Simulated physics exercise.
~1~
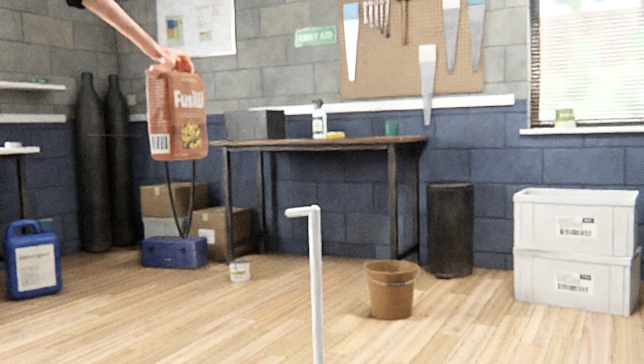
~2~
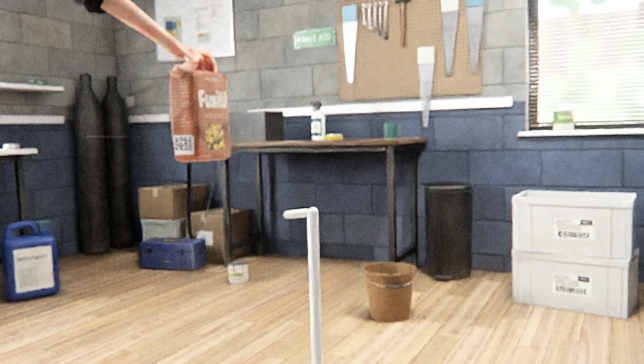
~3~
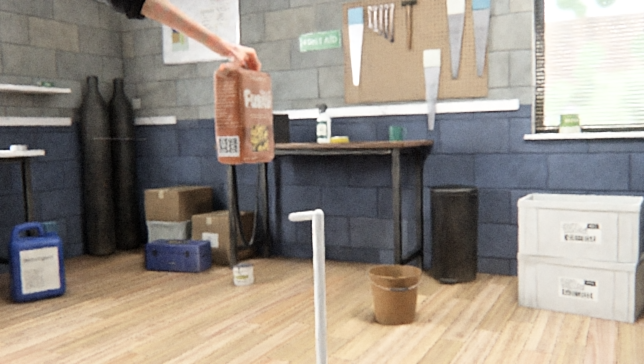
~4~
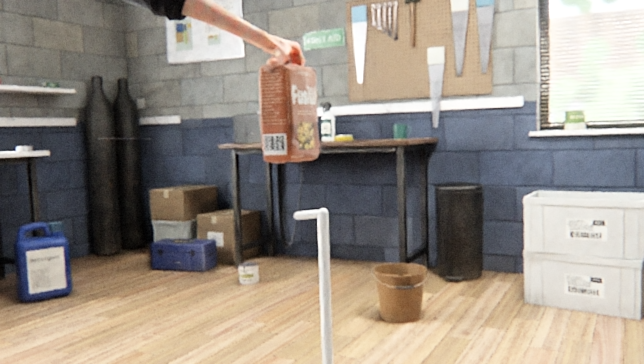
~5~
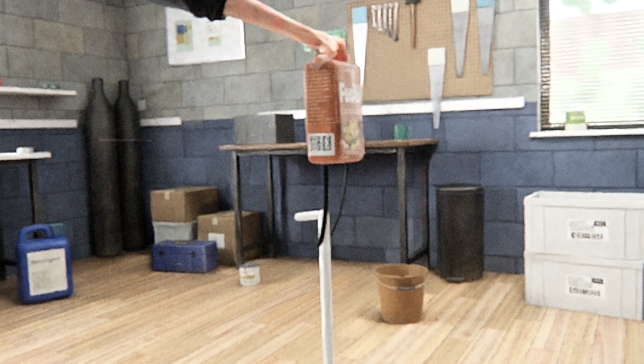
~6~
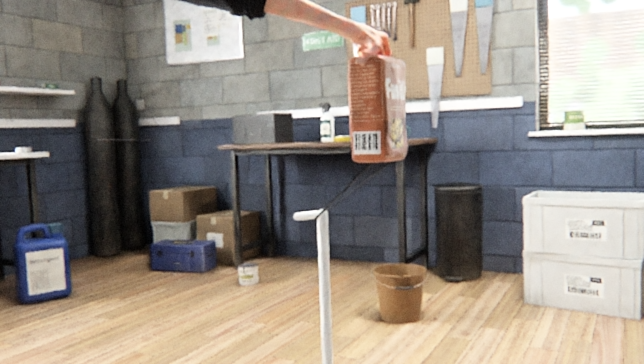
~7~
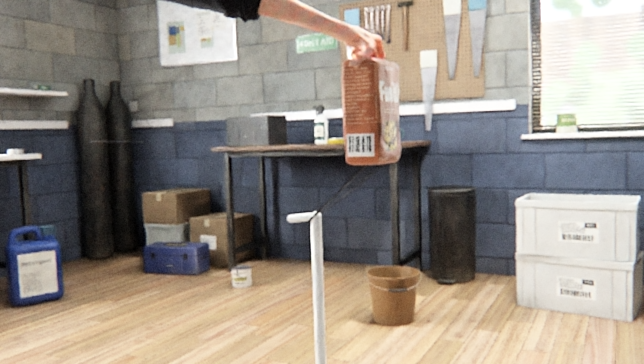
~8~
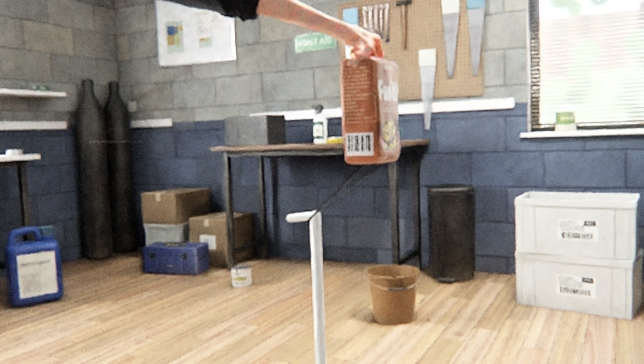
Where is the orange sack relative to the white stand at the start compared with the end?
At the start the orange sack is well to the left of the white stand. At the end it is held up just to the right of the stand.
An orange sack held by a hand moves right past a stand until its loop catches.
